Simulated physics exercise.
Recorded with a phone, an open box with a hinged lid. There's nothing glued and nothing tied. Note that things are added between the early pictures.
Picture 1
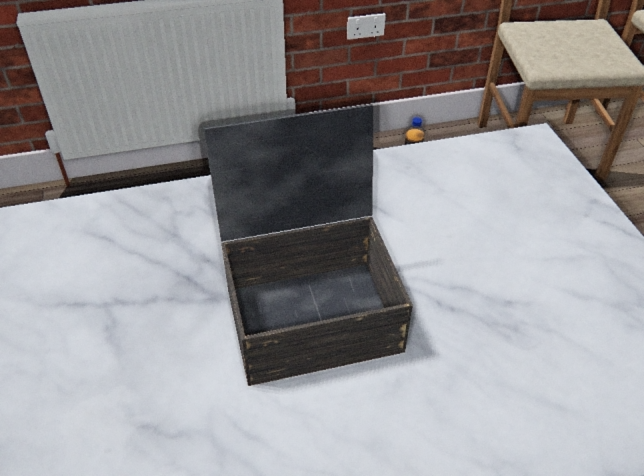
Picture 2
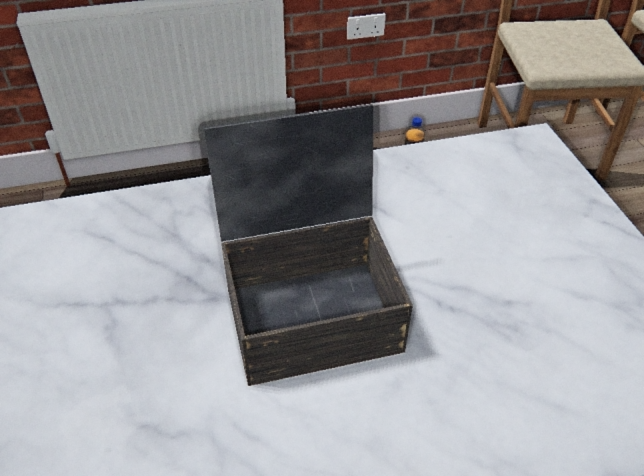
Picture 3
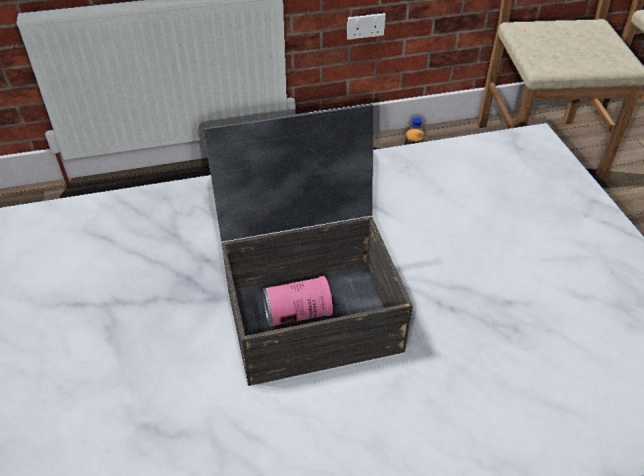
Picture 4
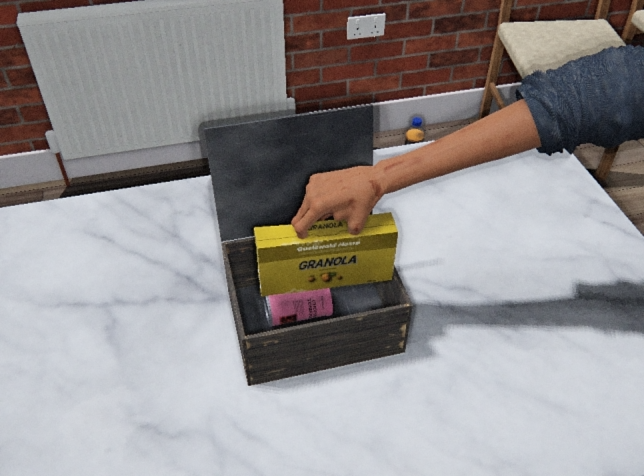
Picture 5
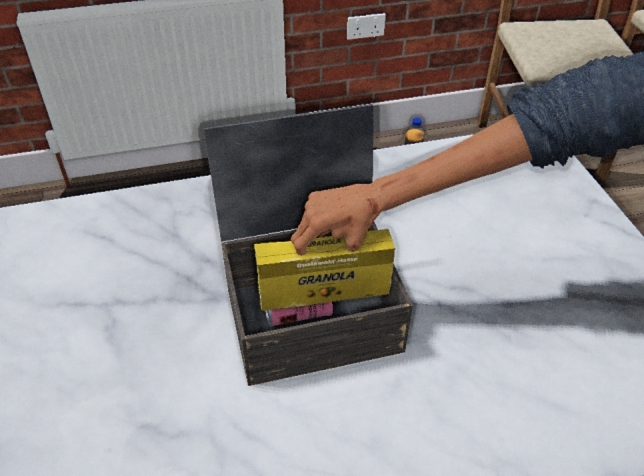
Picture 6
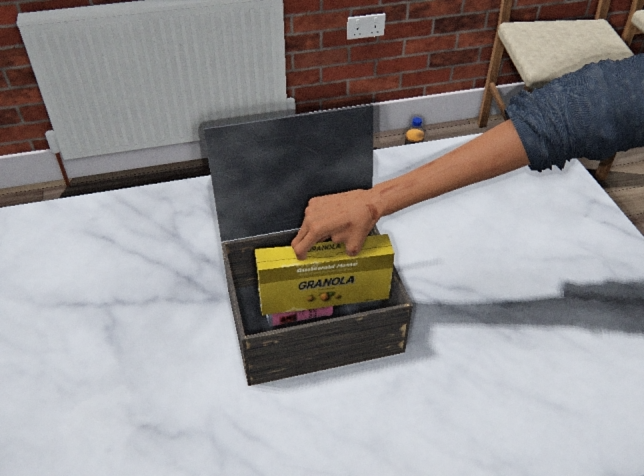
A hand reached in from the right and lowered a yellow granola packet into an open dark wooden box on a marble table, still gripping it, after a pink tin had appeared inside.
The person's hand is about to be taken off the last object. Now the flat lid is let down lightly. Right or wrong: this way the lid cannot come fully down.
Wrong, the lid comes fully down.
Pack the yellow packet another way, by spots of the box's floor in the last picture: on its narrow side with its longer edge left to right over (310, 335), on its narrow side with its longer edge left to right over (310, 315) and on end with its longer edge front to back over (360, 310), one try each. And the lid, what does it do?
The first time the lid goes down fully, the second time it goes down fully, and the third time it can't shut.
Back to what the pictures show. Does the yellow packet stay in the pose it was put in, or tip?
By the end it has leaned over.
Then, 0.50 s on from there, yellow packet on its side near (326, 328); pink tin shifted about its own width.
Then, 1.20 s on from there, lid 83° above the rim; yellow packet on its side near (326, 323); pink tin shifted about its own width.
Then, 1.60 s on from there, lid 53° above the rim; yellow packet on its side near (326, 323); pink tin shifted about its own width.
Then, 2.00 s on from there, lid 7° above the rim; yellow packet on its side near (326, 323); pink tin shifted about its own width.
In the end, lid shut; toppled in the box, yellow packet; moved from the start, pink tin. At the end, from the last picture's camera, yellow packet near (326, 323).
